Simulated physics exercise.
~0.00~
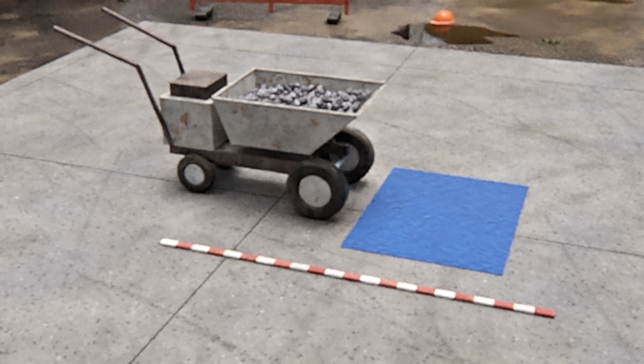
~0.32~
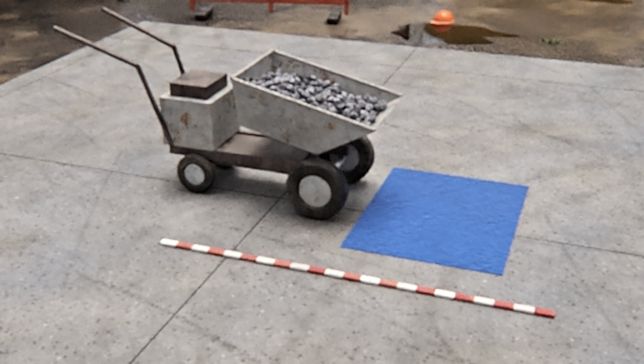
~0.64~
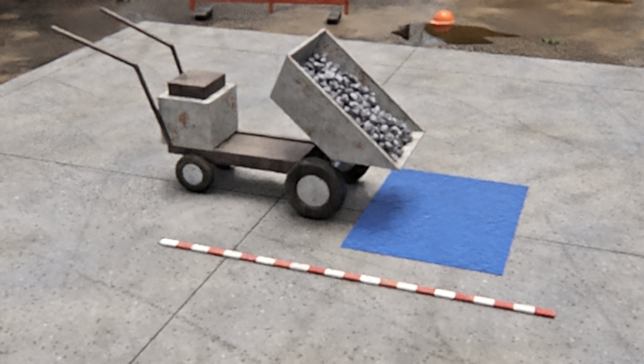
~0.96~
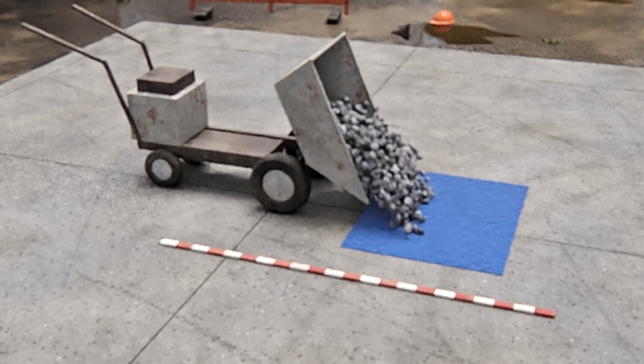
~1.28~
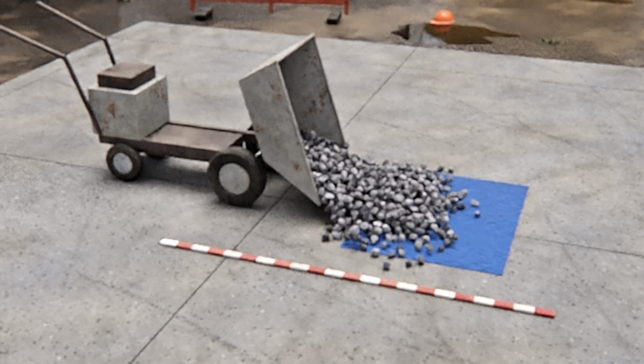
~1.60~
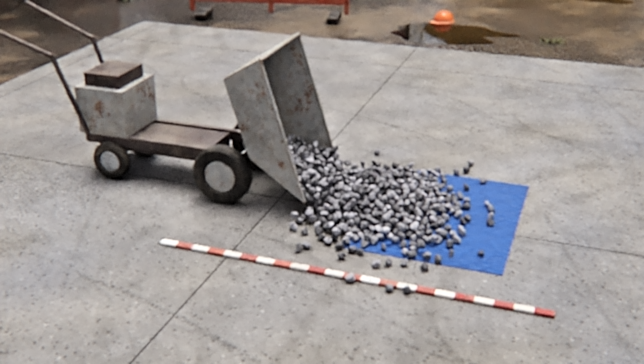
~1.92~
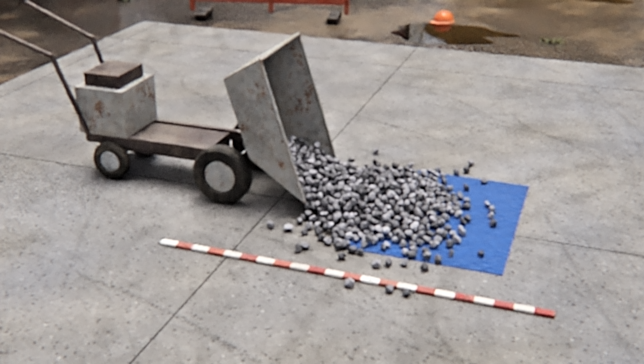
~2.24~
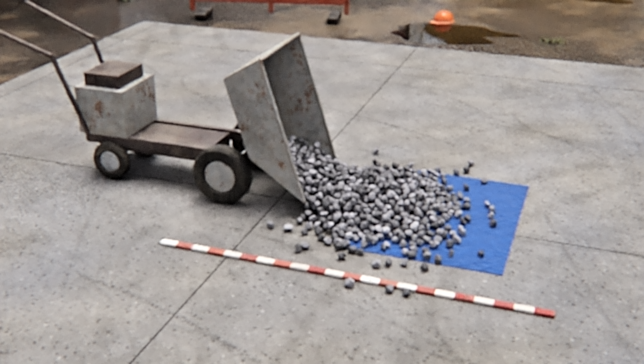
On a concrete building site, a small wheeled barrow tipped its tray steeply to the right and rolled back left as grey stones poured out, ending in a heap partly on the blue sheet, partly short of it, with some still in the tray.
